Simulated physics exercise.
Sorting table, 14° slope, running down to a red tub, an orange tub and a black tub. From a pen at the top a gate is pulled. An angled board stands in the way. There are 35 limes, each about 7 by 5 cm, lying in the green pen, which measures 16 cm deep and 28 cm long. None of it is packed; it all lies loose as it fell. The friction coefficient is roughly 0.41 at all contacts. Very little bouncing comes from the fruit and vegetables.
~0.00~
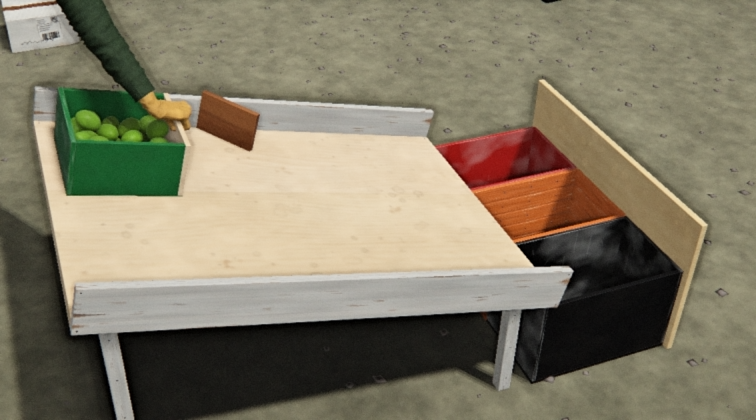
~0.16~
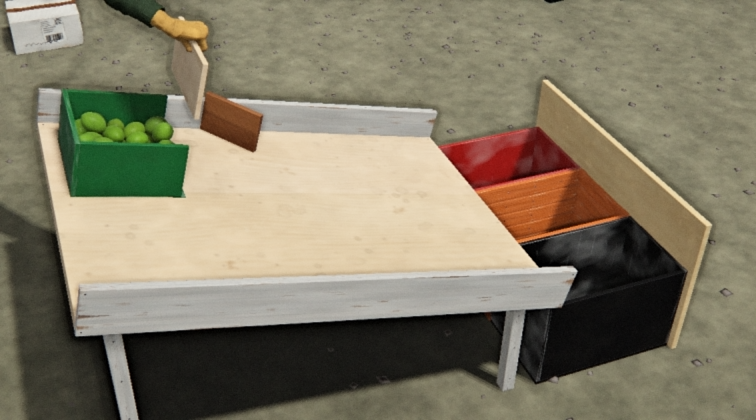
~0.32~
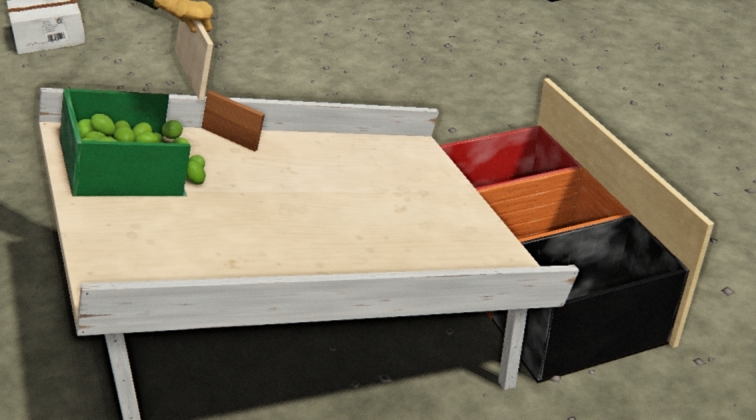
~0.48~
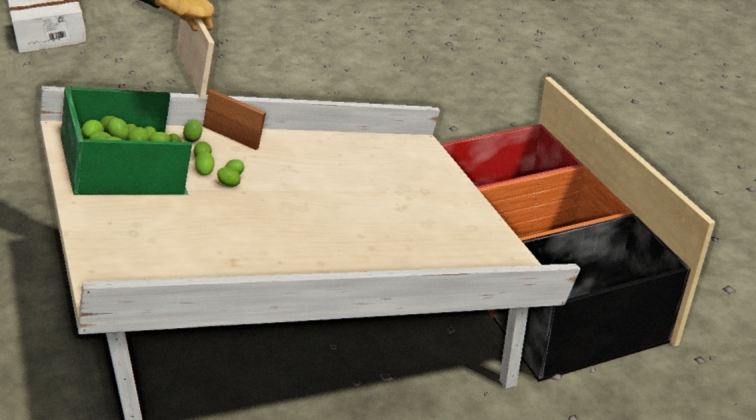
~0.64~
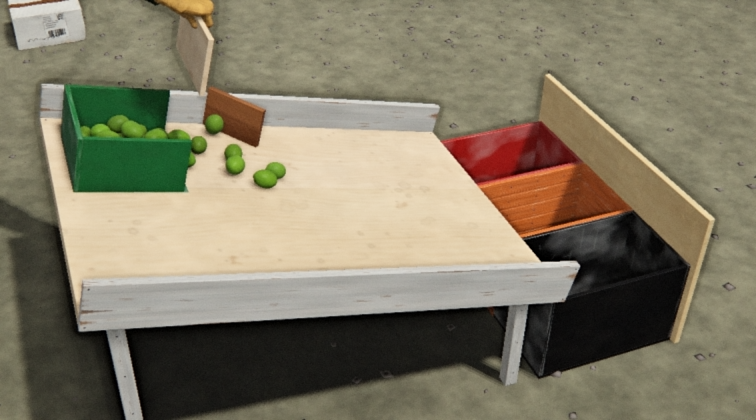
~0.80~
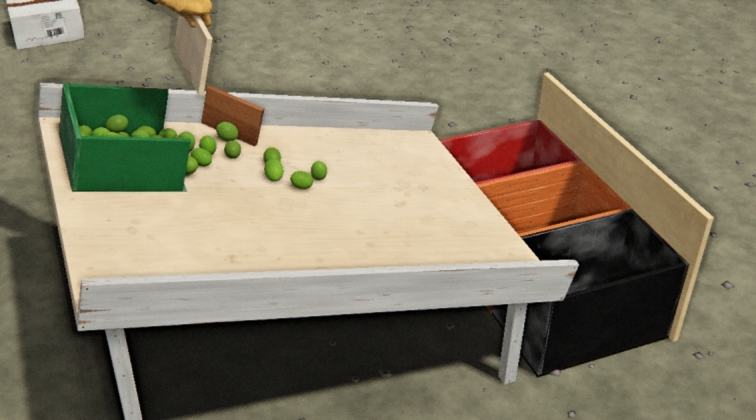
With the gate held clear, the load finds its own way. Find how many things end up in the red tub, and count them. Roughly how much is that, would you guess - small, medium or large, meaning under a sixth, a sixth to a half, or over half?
Medium, a sixth to a half.
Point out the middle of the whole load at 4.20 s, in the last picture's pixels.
The middle lies near (550, 237).
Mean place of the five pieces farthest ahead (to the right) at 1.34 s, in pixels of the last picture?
Their mean place is roughly (446, 178) in the last picture.
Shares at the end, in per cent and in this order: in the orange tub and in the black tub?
Shares: Approx. 50 % and 5 %.
After 1.34 s, 20 still in the green pen and 15 on the slope.
After 2.02 s, 15 still in the green pen, 6 in the orange tub, 11 on the slope and 3 in the air.
After 2.98 s, 5 still in the green pen, 4 in the red tub, 10 in the orange tub, 14 on the slope and 2 in the air.
Outcome (at 4.20 s), 5 still in the green pen, 10 in the red tub, 17 in the orange tub, 1 in the black tub and 2 on the slope. Asked share, 10 of 35, 29 per cent.
